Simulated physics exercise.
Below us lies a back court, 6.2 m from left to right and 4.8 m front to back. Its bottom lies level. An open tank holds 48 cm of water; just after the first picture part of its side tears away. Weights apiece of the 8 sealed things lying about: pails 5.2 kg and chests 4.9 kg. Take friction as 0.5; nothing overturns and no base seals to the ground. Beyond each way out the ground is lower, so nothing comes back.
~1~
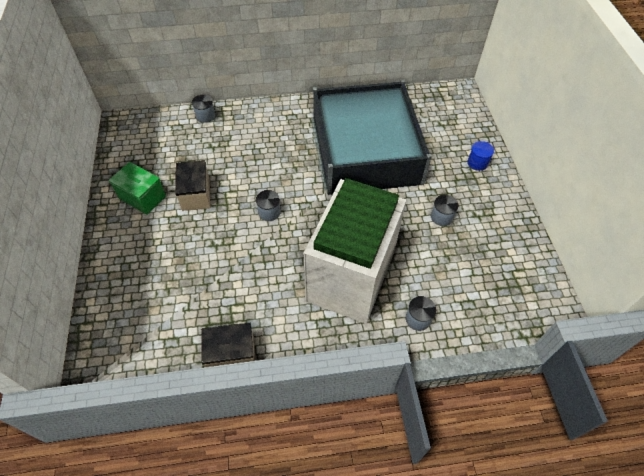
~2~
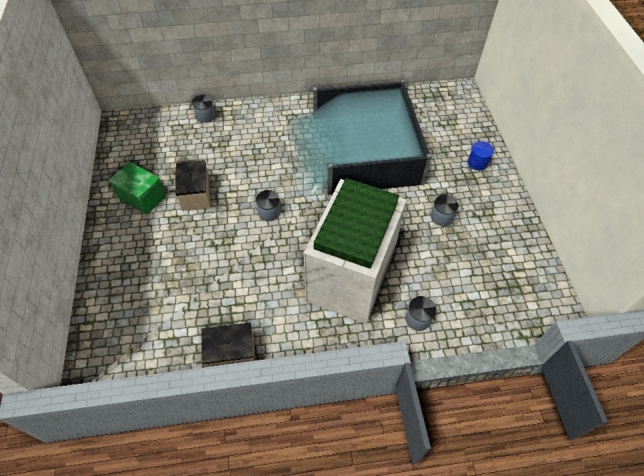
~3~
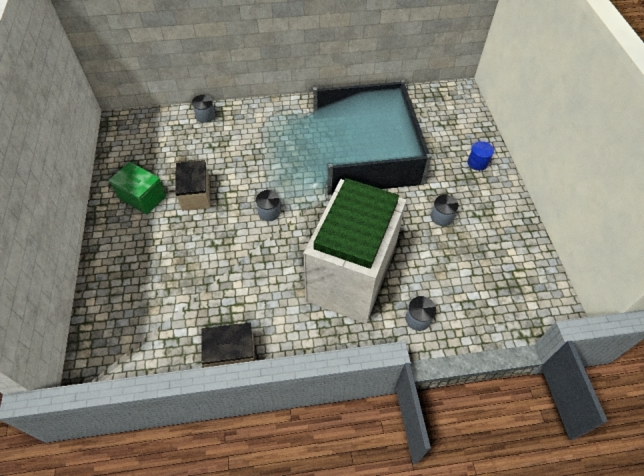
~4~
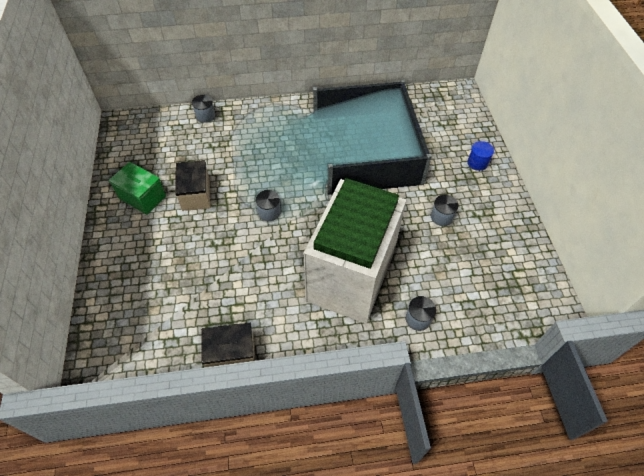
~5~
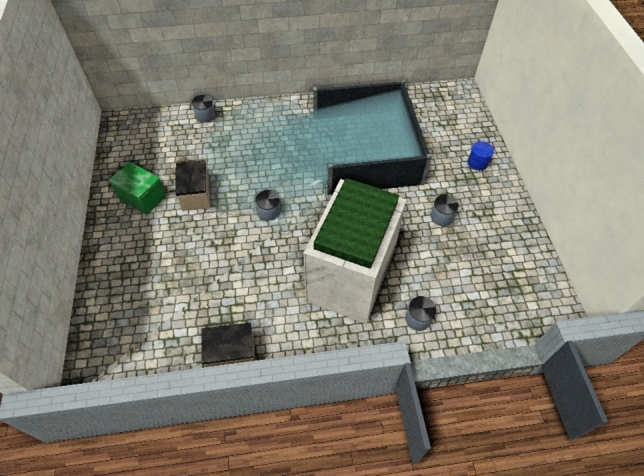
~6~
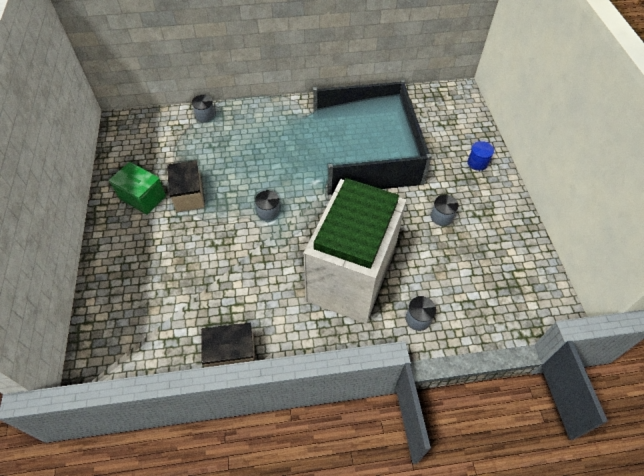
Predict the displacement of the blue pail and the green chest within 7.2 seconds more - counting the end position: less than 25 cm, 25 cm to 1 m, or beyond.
Blue pail barely shifts; green chest travels far.
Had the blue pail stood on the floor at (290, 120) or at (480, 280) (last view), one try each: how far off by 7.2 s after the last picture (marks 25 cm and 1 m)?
In turn: It gets carried off; it holds its place.
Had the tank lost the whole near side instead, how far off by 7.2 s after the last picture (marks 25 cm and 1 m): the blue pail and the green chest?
Then the blue pail stays put, the green chest holds its place.
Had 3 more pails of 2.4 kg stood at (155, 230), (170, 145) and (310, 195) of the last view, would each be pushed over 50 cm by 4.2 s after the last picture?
In turn: More, more, over.
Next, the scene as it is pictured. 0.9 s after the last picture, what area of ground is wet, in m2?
About 13 m2.
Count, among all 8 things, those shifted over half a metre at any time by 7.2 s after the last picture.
That makes 5.
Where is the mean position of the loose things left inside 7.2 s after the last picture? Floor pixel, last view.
Around (335, 267).
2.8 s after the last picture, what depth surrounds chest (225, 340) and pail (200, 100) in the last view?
Roughly 1 and 12 cm.
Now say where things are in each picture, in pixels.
The first frame shows the blue pail at (483, 149), on the bottom; the green chest at (134, 179), on the bottom; 1.9 m2 under water; 0 of 8 have shifted.
The second frame shows the blue pail at (483, 149), on the bottom; the green chest at (134, 179), on the bottom; water covers 2.7 m2; 0 of 8 have shifted.
The third frame shows the blue pail at (483, 149), on the bottom; the green chest at (134, 179) rests on the ground; 3.5 m2 under water; 0 of 8 have shifted.
The fourth frame shows the blue pail at (483, 149) rests on the ground; the green chest at (134, 179), on the bottom; 4.5 m2 under water; 0 of 8 have shifted.
The fifth frame shows the blue pail at (483, 149), on the bottom; the green chest at (134, 179) rests on the ground; water covers 5.6 m2; 0 of 8 have shifted.
The sixth frame shows the blue pail at (483, 149) rests on the ground; the green chest at (134, 179) rests on the ground; 6.7 m2 under water; 1 of 8 have shifted.
Then, 0.9 s after the last picture the blue pail is near (483, 149), 0.0 m from its start, aground; the green chest is near (98, 193), 0.5 m from its start, afloat; 0 of 8 are out; 3 afloat.
Then, 2.8 s after the last picture the blue pail is near (483, 149), 0.0 m from its start, aground; the green chest is near (79, 280), 1.6 m from its start, afloat; 0 of 8 are out; 3 afloat.
Then, 4.8 s after the last picture the blue pail is near (483, 149), 0.0 m from its start, aground; the green chest is near (84, 359), 2.5 m from its start, afloat; 0 of 8 are out; 3 afloat.
Then, 7.2 s after the last picture the blue pail is near (483, 149), 0.0 m from its start, aground; the green chest is near (118, 333), 2.2 m from its start, afloat; 0 of 8 are out; 3 afloat.
